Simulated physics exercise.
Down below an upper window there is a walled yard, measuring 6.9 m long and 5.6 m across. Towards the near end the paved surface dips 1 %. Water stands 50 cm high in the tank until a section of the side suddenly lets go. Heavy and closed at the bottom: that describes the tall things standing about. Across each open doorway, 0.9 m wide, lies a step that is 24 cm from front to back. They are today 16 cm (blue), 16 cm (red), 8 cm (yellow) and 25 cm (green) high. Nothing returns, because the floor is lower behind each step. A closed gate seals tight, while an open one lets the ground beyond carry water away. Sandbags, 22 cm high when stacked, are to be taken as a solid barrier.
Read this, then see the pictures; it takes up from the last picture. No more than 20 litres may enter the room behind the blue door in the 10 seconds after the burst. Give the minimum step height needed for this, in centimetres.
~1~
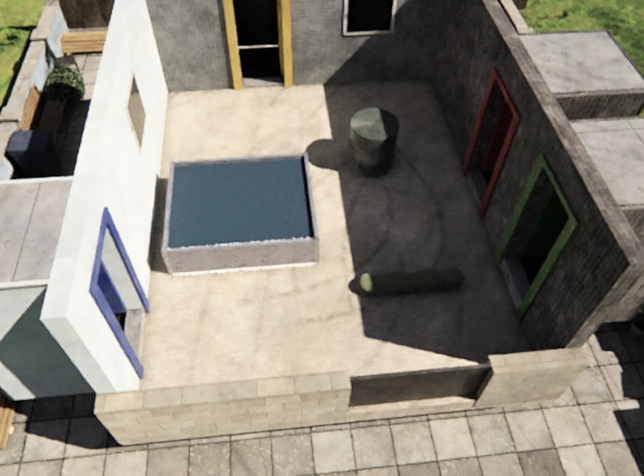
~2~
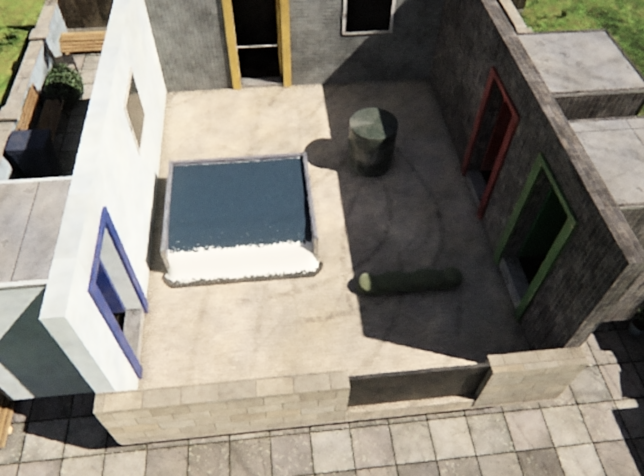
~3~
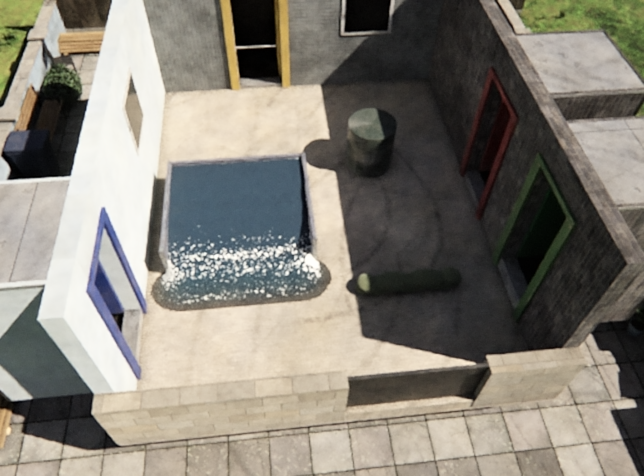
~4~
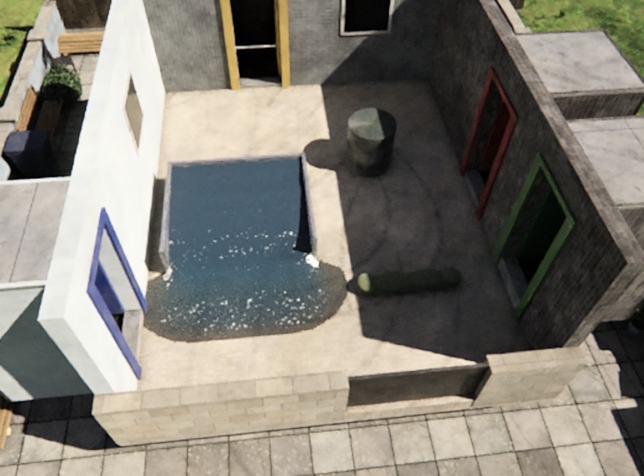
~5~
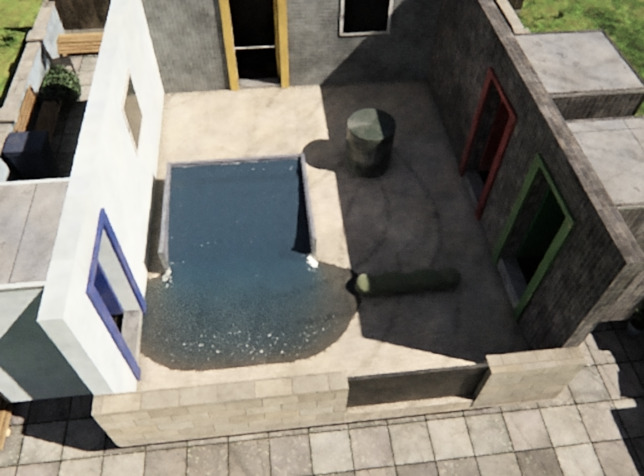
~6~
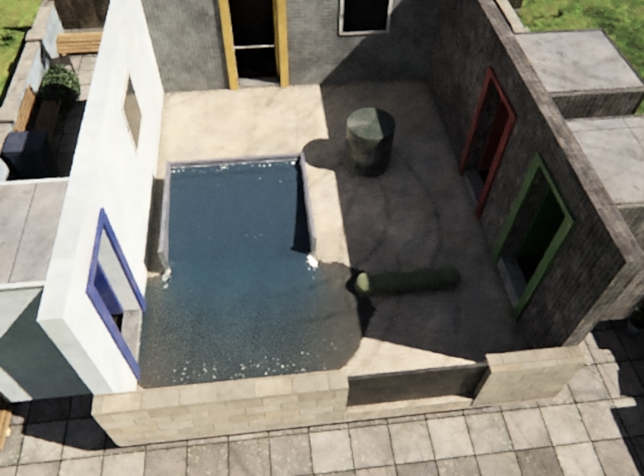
Roughly 20 centimetres.
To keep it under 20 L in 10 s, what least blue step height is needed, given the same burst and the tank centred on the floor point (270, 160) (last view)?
Then close to 14.5 cm.
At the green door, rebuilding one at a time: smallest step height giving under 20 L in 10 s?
Green door, minimum about 14.5 cm.
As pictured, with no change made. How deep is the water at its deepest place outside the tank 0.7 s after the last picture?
37 cm.
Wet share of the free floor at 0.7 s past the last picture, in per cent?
About 25 per cent.
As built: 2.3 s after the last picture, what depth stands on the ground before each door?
At the blue door the depth is 25 cm, at red 0 cm, at yellow 0 cm and at green 8 cm.
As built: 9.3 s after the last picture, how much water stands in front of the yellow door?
Depth: Near 4.0 cm.
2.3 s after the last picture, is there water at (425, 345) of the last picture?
At that moment it's submerged.
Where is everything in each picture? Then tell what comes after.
In the first frame, still water, 50 cm deep, in the tank at (241, 202); the blue door at (125, 304) is dry.
In the second frame, the front is at (172, 282), 0.2 m from the gap at (243, 260); 0.4 m2 of floor is wet, 50 cm left at the back.
In the third frame, the front is at (173, 306), 0.6 m from the gap at (242, 261); 1.5 m2 of floor is wet, 50 cm left at the back.
In the fourth frame, water pours out at (242, 262) and has run 1.2 m, to (184, 337); about 8 cm deep outside, 50 cm at the back.
In the fifth frame, water pours out at (242, 262) and has run 1.6 m, to (225, 364); about 7 cm deep outside, 47 cm at the back.
In the sixth frame, the front is at a hidden place, 2.1 m from the gap at (241, 262); 6.1 m2 of floor is wet, 42 cm left at the back; water is at the blue door at (122, 305).
Then, 0.7 s after the last picture water covers 25 % of the floor, deepest (37 cm) near (148, 417); 14 cm at the blue door, 0 litres in over its 16 cm step.
Then, 2.3 s after the last picture water covers 30 % of the floor, deepest (27 cm) near (538, 375); 25 cm at the blue door, 24 litres in over its 16 cm step.
Then, 9.3 s after the last picture water covers 90 % of the floor, deepest (16 cm) near (137, 392); 15 cm at the blue door, 42 litres in over its 16 cm step.
At the blue door as built, the water peaked near 27 cm, 1.9 s after the last picture.
With a step of 17.5 cm, 33 litres would have come in within the 10 s; with 24 cm, 8 litres. So under 20 litres takes about 20 cm.
